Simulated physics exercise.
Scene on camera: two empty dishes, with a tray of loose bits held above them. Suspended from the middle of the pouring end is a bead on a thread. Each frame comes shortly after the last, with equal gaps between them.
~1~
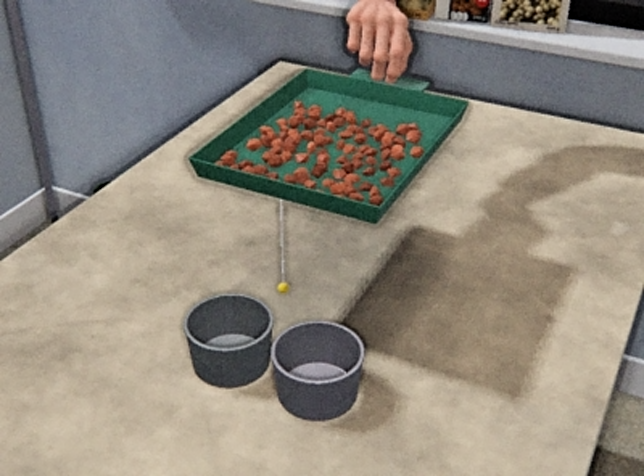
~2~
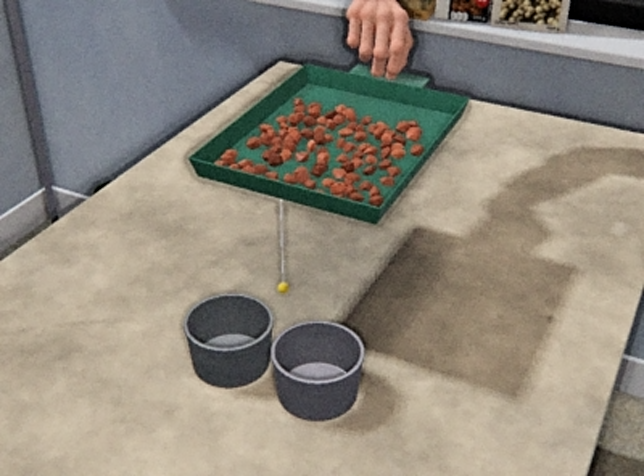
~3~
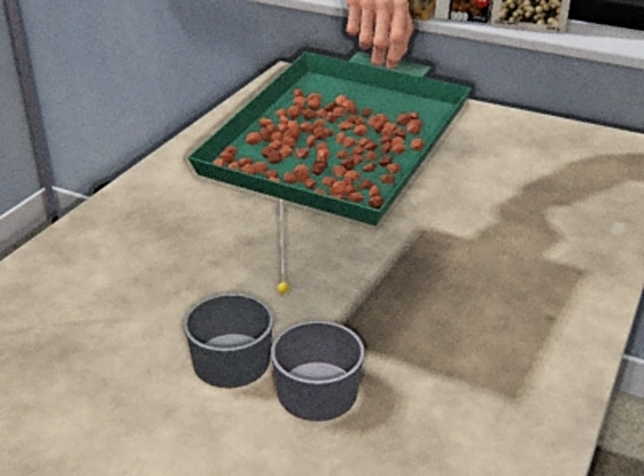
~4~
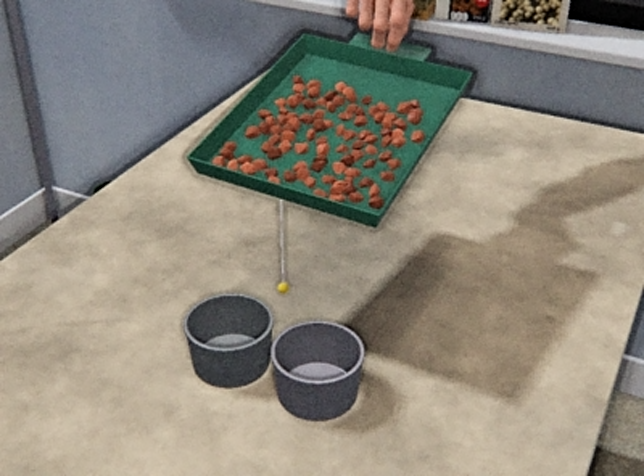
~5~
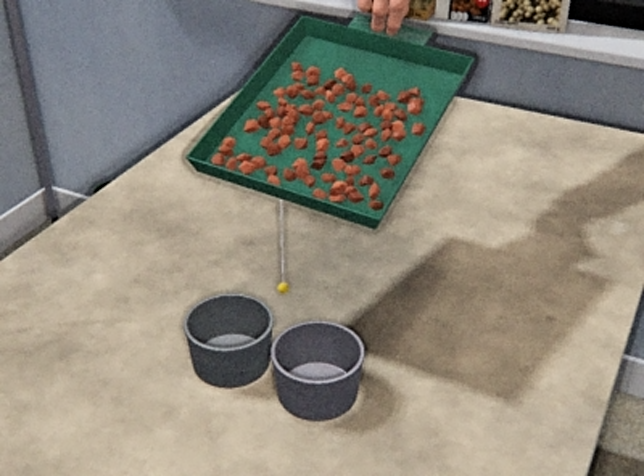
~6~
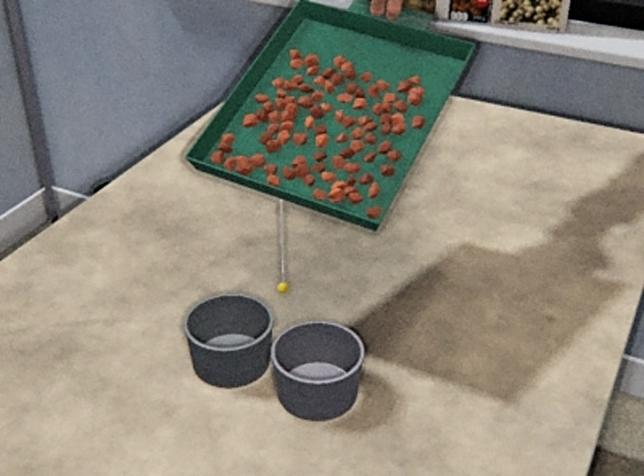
A hand raising the back of a green tray of reddish-brown bits, tilting it toward its right front corner above two empty dishes.
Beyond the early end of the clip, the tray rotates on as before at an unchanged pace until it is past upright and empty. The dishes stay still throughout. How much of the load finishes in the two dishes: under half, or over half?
Over half.
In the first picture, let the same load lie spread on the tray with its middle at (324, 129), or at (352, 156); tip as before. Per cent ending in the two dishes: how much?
It comes to about 70 per cent the first time and about 70 per cent the second.
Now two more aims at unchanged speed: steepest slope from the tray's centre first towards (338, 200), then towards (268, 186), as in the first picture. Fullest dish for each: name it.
Result - first place: The right side, second place: The left side.
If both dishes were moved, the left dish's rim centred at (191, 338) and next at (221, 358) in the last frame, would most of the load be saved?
The dishes end up with the lesser share in the first try and the lesser share in the second.
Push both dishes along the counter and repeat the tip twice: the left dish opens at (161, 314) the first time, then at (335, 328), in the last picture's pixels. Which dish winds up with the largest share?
First right, then the left dish.
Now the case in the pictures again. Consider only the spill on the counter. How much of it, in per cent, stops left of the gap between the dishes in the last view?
Estimate: Near 30 per cent.
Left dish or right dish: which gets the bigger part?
It turns out to be the right-positioned one.
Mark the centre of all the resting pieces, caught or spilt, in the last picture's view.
Roughly at pixel (315, 380).
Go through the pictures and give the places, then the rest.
The first frame shows corners of the pouring end at (197, 157) and (377, 203), level; middle of the load at (322, 154), bits of crushed brick; left dish at (207, 363); right dish at (297, 396); bead on its thread at (284, 288).
The second frame shows corners of the pouring end at (196, 157) and (377, 204), level; middle of the load at (322, 152).
The third frame shows corners of the pouring end at (196, 156) and (376, 206), tipped barely, lowest at the right corner; middle of the load at (322, 148).
The fourth frame shows corners of the pouring end at (195, 155) and (376, 210), tipped a little, lowest at the right corner; middle of the load at (322, 142).
The fifth frame shows corners of the pouring end at (194, 155) and (376, 213), tipped clearly, lowest at the right corner; middle of the load at (321, 136).
The sixth frame shows corners of the pouring end at (193, 155) and (375, 216), tipped clearly, lowest at the right corner; middle of the load at (321, 130), a small part on the move; left dish at (207, 363); right dish at (297, 396).
Soon after the last picture, tray tipped steeply; nearly all on the tray; a stray few in the air.
A little later, tray tipped past a quarter turn; about a quarter on the tray; about a quarter in the right dish; a small part in the left dish; a small part outside both; about a quarter in the air.
Later still, tray tipped past a quarter turn; about half in the right dish; about a quarter in the left dish; about a third outside both.
At rest, tray tipped past a quarter turn; about half in the right dish; about a quarter in the left dish; about a third outside both.
